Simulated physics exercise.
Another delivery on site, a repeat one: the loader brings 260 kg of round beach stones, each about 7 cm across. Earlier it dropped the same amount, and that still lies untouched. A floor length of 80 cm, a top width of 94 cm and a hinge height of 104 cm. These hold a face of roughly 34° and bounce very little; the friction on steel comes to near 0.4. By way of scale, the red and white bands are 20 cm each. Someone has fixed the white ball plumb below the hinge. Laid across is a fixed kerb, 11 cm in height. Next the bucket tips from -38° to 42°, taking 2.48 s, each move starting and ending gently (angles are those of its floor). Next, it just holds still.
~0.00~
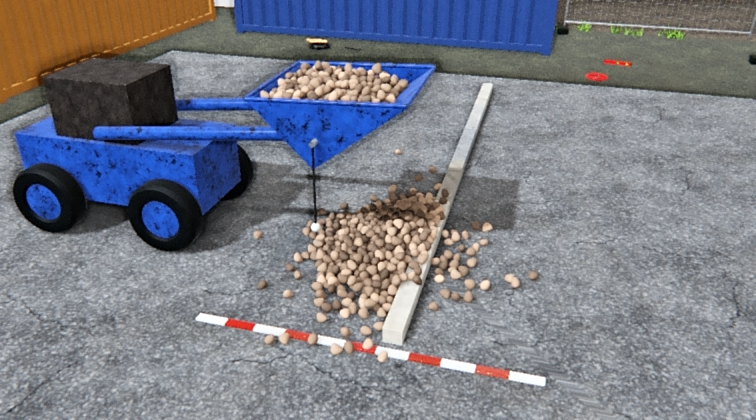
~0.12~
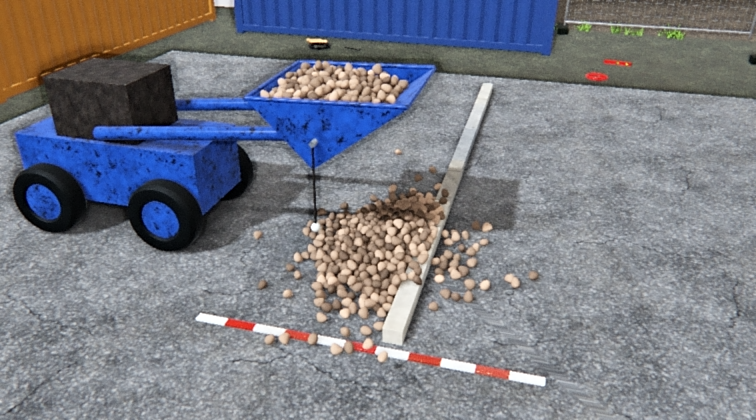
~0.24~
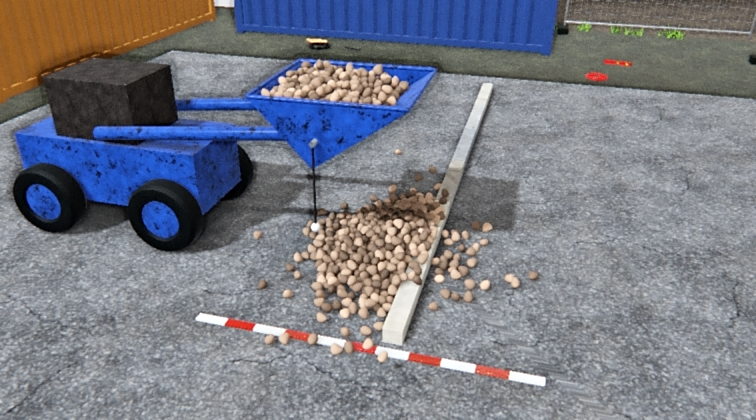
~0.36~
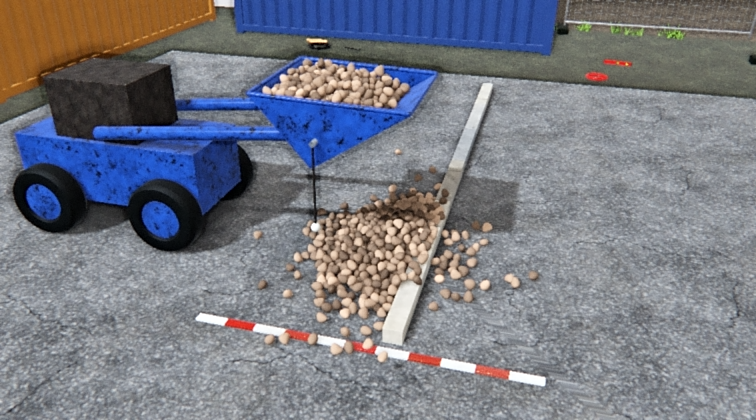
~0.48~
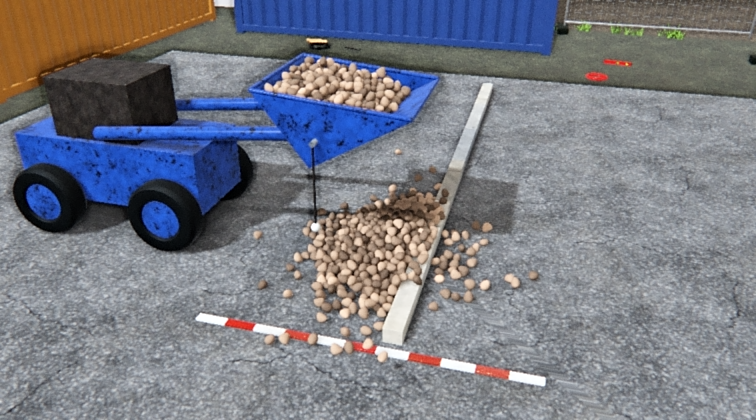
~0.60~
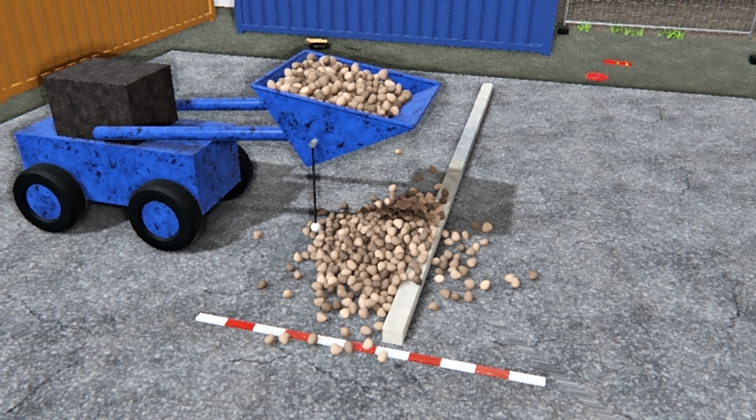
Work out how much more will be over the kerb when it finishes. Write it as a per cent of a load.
Around 85 out of 100.
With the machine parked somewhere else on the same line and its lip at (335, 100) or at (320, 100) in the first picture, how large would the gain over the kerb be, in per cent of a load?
About 10 per cent from the first spot and 0 per cent from the second.
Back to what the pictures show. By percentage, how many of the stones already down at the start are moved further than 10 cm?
5 %.
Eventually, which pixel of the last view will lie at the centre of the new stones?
Middle: Approx. (471, 251) px.
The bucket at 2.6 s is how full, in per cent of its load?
Roughly 0 per cent of its load.
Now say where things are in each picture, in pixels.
The first picture shows lip at (408, 107), floor tilted -38°, highest stones at (342, 76). The earlier load is highest near (399, 222), 23 cm above ground level, 95 % on this side of the kerb, 5 % over the kerb.
The second picture shows lip at (408, 108), floor tilted -37°, highest stones at (339, 74); the stones move at 0.0 m/s on average.
In the third picture, the bucket is at -36°, its lip at (409, 110); the top of the load is at (327, 73); the stones move at 0.1 m/s on average.
In the fourth picture, the bucket is at -33°, its lip at (411, 115); the top of the load is at (319, 72); the stones move at 0.1 m/s on average.
In the fifth picture, the bucket is at -30°, its lip at (413, 120); the top of the load is at (316, 68); the stones move at 0.1 m/s on average.
In the sixth picture, the bucket is at -26°, its lip at (414, 128); the top of the load is at (312, 64); the stones move at 0.1 m/s on average.
After 1.9 s the floor is at 30°; in per cent of one load, 77 in the bucket, 112 on this side of the kerb, 11 over the kerb; the foremost stones are at (494, 270).
After 2.6 s the floor is at 42°; in per cent of one load, 0 in the bucket, 120 on this side of the kerb, 79 over the kerb; the foremost stones are at (568, 274).
After 2.9 s the floor is at 42°; in per cent of one load, 0 in the bucket, 110 on this side of the kerb, 90 over the kerb; the foremost stones are at (598, 263).
After 5.3 s the floor is at 42°; in per cent of one load, 0 in the bucket, 110 on this side of the kerb, 90 over the kerb; the foremost stones are at (609, 263). Net gain over the kerb, 85.
